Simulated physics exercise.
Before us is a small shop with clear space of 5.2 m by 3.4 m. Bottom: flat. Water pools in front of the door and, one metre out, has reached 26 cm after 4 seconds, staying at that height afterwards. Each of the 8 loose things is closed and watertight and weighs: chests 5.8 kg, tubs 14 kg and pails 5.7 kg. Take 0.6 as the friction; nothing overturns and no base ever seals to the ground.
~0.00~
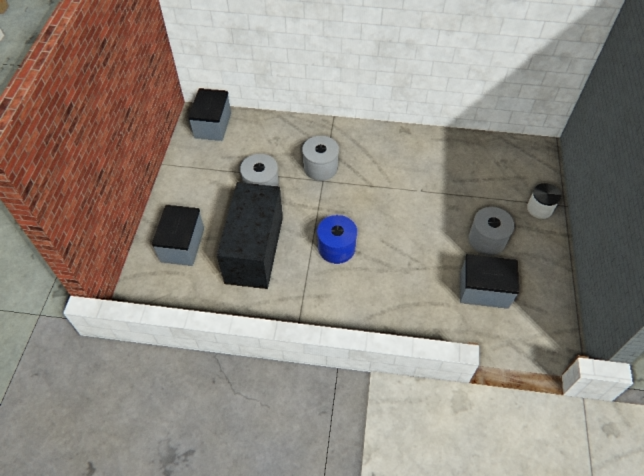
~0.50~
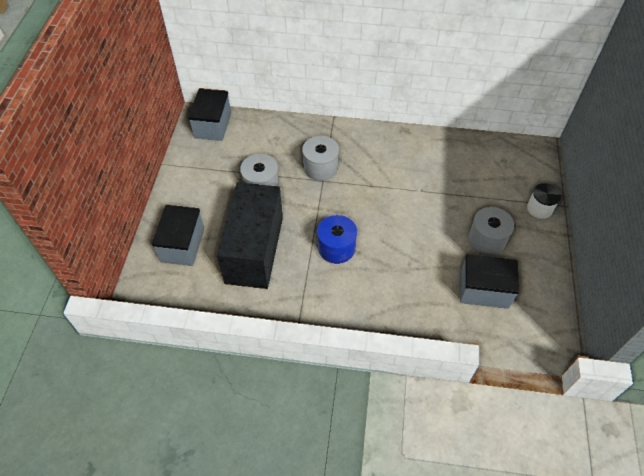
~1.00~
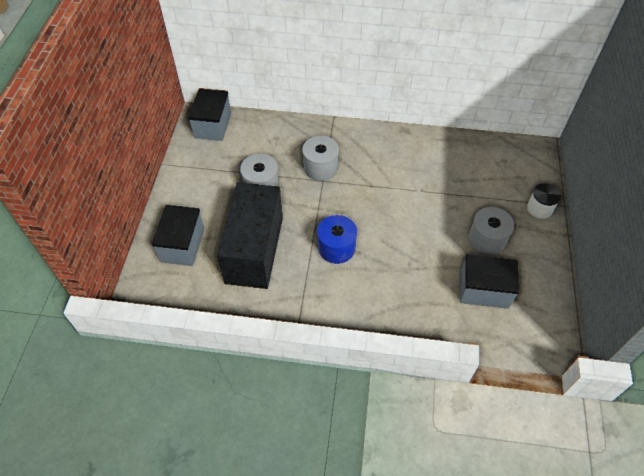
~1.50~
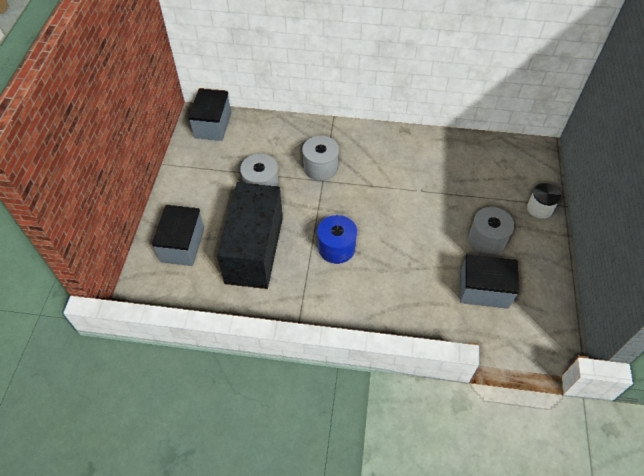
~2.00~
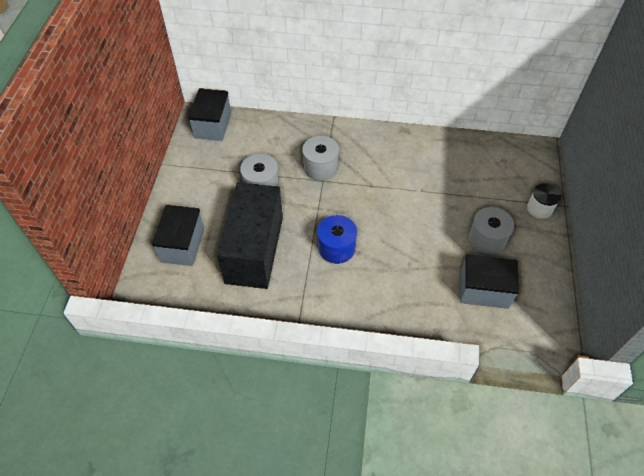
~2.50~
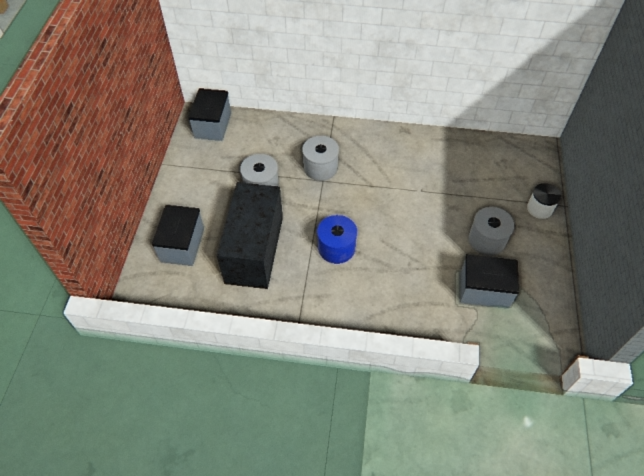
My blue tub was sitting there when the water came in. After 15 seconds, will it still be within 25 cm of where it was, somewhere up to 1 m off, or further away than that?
Stays close by.
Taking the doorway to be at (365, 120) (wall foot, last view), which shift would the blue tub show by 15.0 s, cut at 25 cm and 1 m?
In that case the blue tub would have gone a great distance.
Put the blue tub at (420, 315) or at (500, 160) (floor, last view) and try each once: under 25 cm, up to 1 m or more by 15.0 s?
Try one - it is swept a long way; try two - it is swept a long way.
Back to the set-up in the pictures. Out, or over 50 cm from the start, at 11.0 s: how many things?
The count is 5.
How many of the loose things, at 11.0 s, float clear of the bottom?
I'd say 5 of them.
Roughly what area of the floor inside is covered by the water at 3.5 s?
3.0 m2.
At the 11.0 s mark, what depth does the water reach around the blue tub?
Near 5 cm deep.
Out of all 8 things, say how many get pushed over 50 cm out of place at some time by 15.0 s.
Count: 7.
After 3.5 s the blue tub is near (337, 231), 0.0 m from its start, aground; 0 afloat.
After 6.8 s the blue tub is near (337, 231), 0.0 m from its start, aground; 2 afloat.
After 11.0 s the blue tub is near (337, 231), 0.0 m from its start, aground; 5 afloat.
After 15.0 s the blue tub is near (338, 231), 0.0 m from its start, aground; 7 afloat.
